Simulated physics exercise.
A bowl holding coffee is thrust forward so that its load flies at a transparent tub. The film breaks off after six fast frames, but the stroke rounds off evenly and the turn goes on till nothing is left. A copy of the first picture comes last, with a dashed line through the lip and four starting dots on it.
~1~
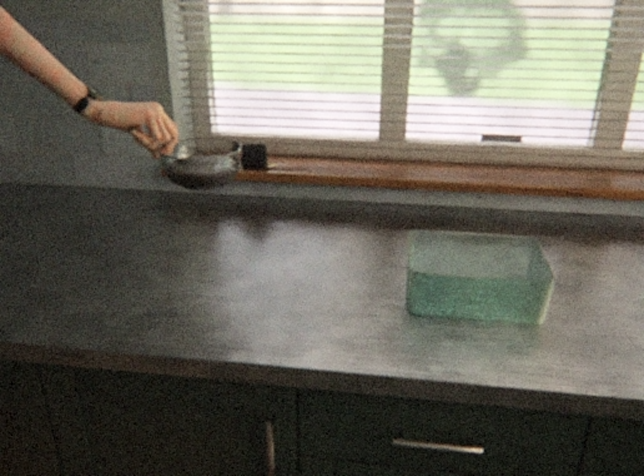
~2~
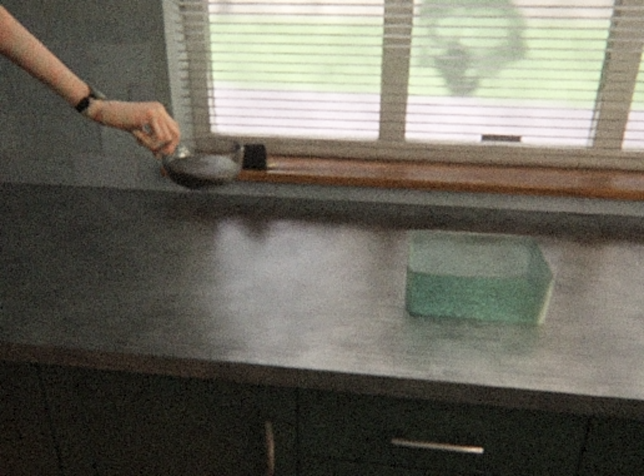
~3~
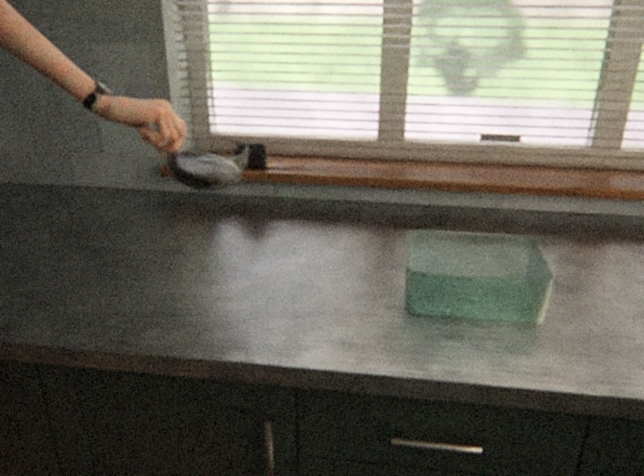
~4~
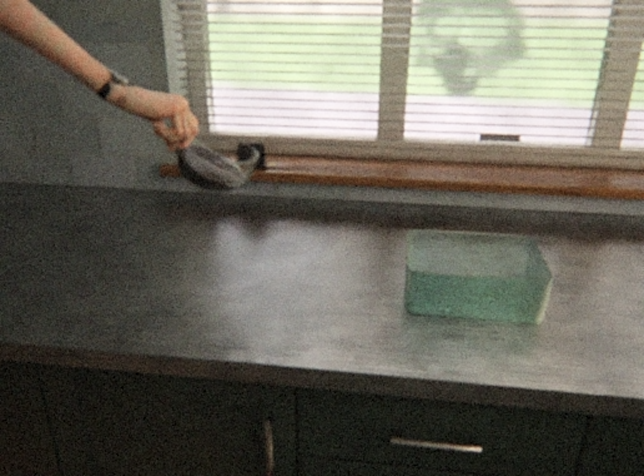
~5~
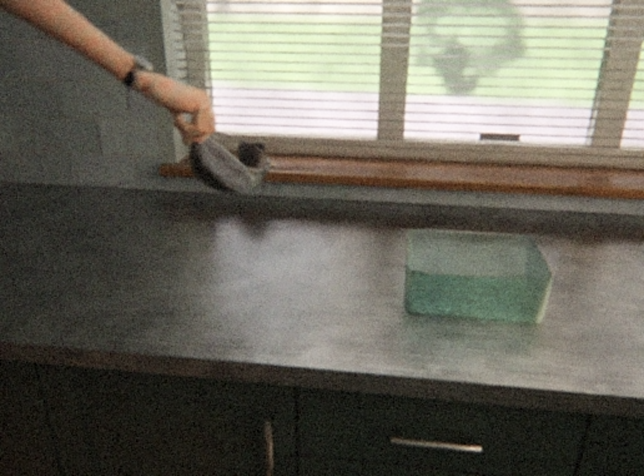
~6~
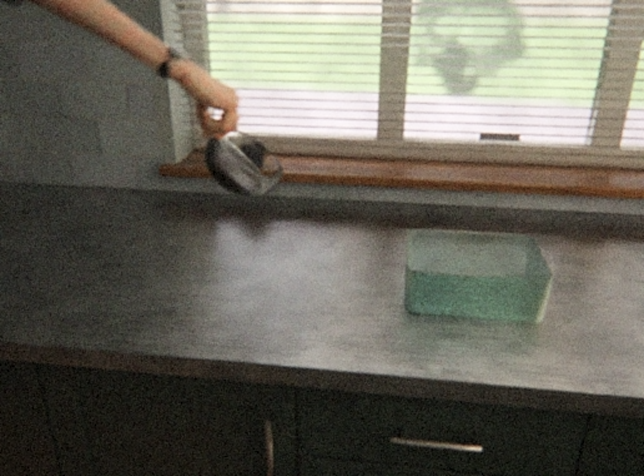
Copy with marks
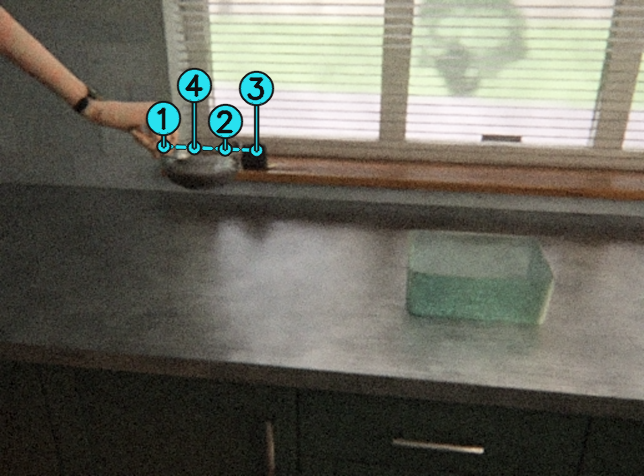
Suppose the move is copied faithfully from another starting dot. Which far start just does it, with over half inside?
The answer is dot 3.
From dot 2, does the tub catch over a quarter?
No, less.
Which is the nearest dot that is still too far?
Here it is dot 2.
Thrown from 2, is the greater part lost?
Yes, that goes wrong.
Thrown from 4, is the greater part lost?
Yes.
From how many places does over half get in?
One.
In cyan, 1 at (163, 146); 2 at (225, 149); 3 at (256, 150); 4 at (194, 147).
For dot 1, about 0 % lands in the tub, 100 % falls short.
For dot 2, about 15 % lands in the tub, 77 % falls short and 8 % goes beside or beyond.
For dot 3, about 71 % lands in the tub, 8 % falls short and 21 % goes beside or beyond.
For dot 4, about 0 % lands in the tub, 92 % falls short and 8 % goes beside or beyond.
